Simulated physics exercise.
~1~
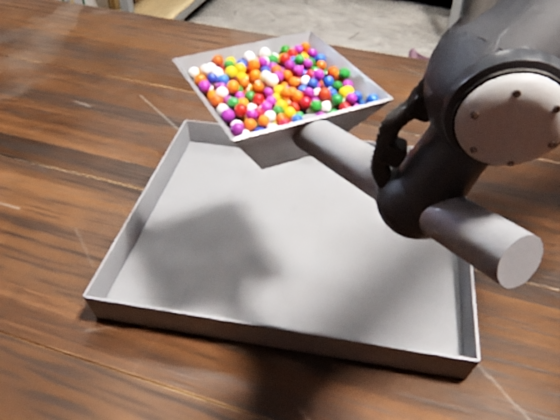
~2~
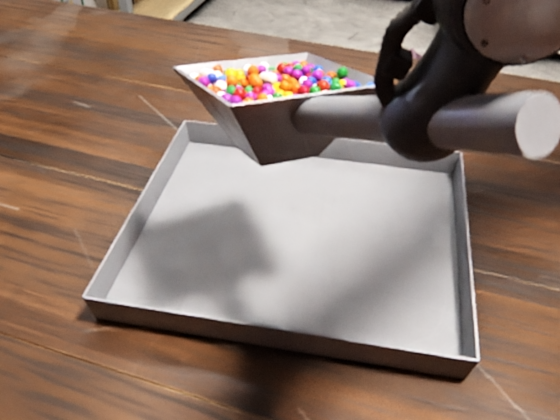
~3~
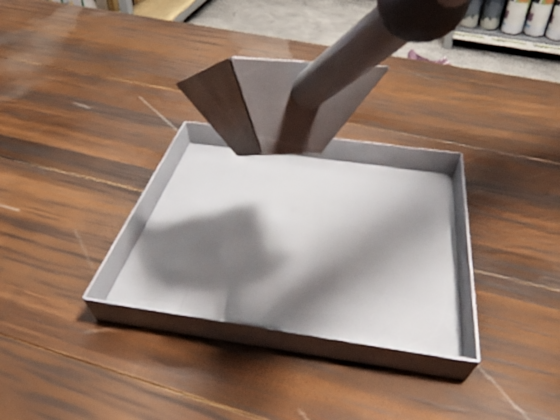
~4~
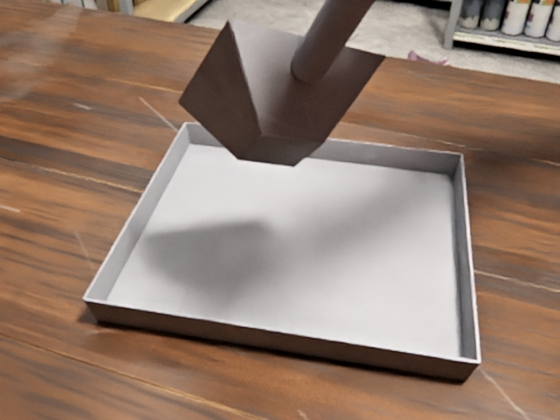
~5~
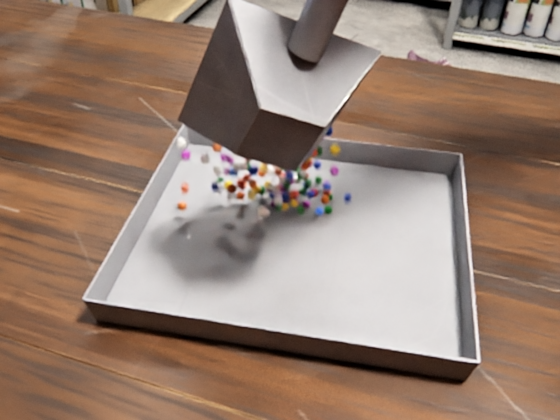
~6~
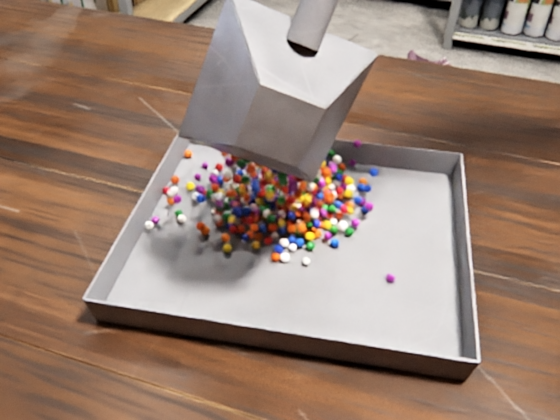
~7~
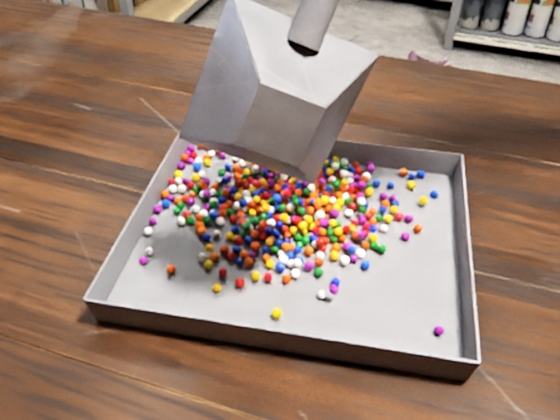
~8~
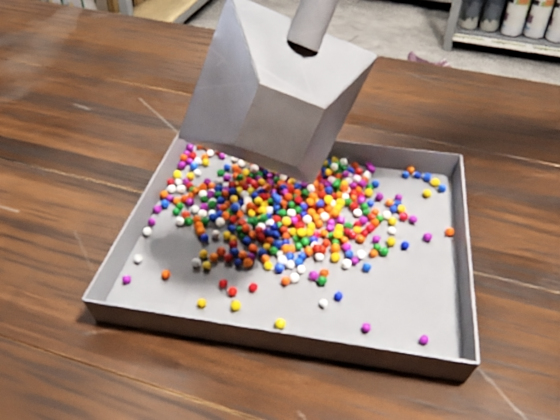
A robot arm tilted a gray scoop full of colorful beads over a shallow tray on a wooden table until they poured out in a rush, bouncing and spreading into a loose pile, with a few strays scattered toward the front and right.
